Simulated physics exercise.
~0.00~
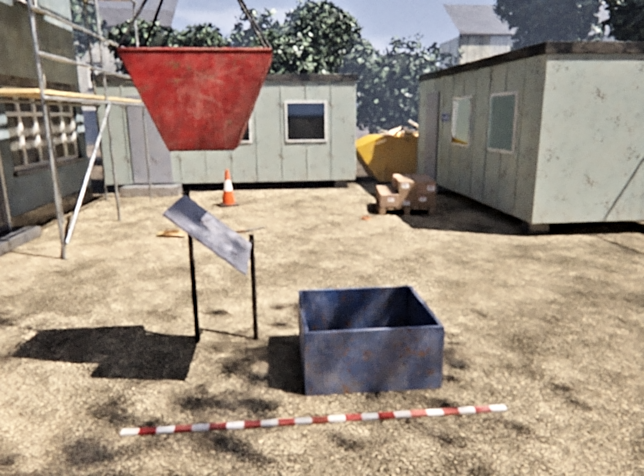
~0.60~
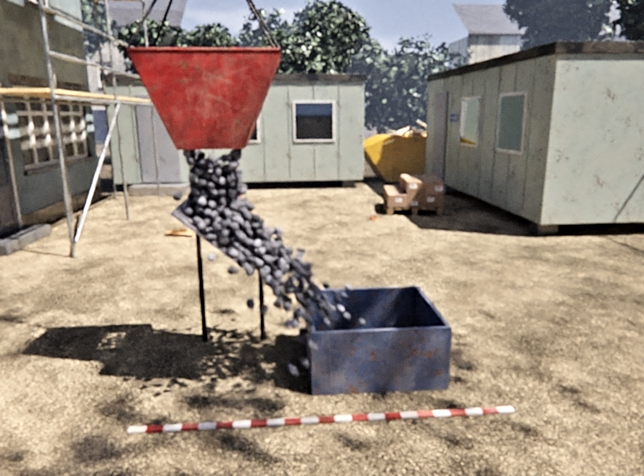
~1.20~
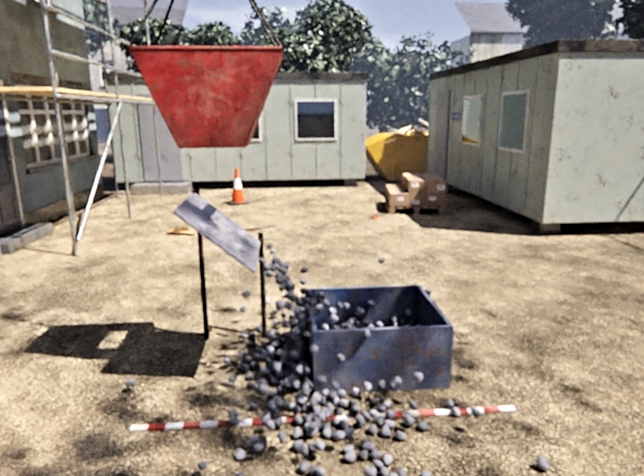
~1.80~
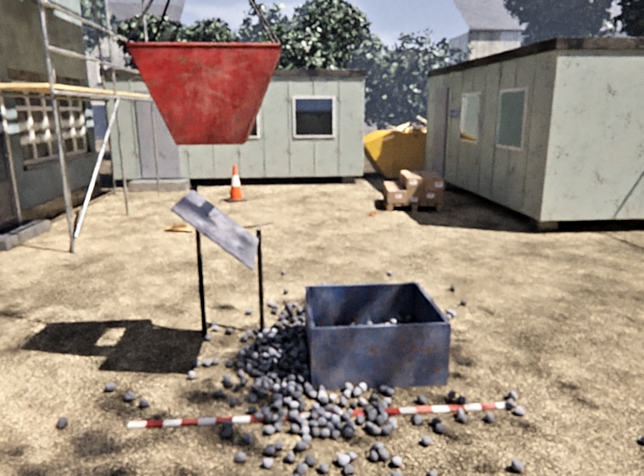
A red skip drops grey stones down a sloping plate, some landing in a blue bin.
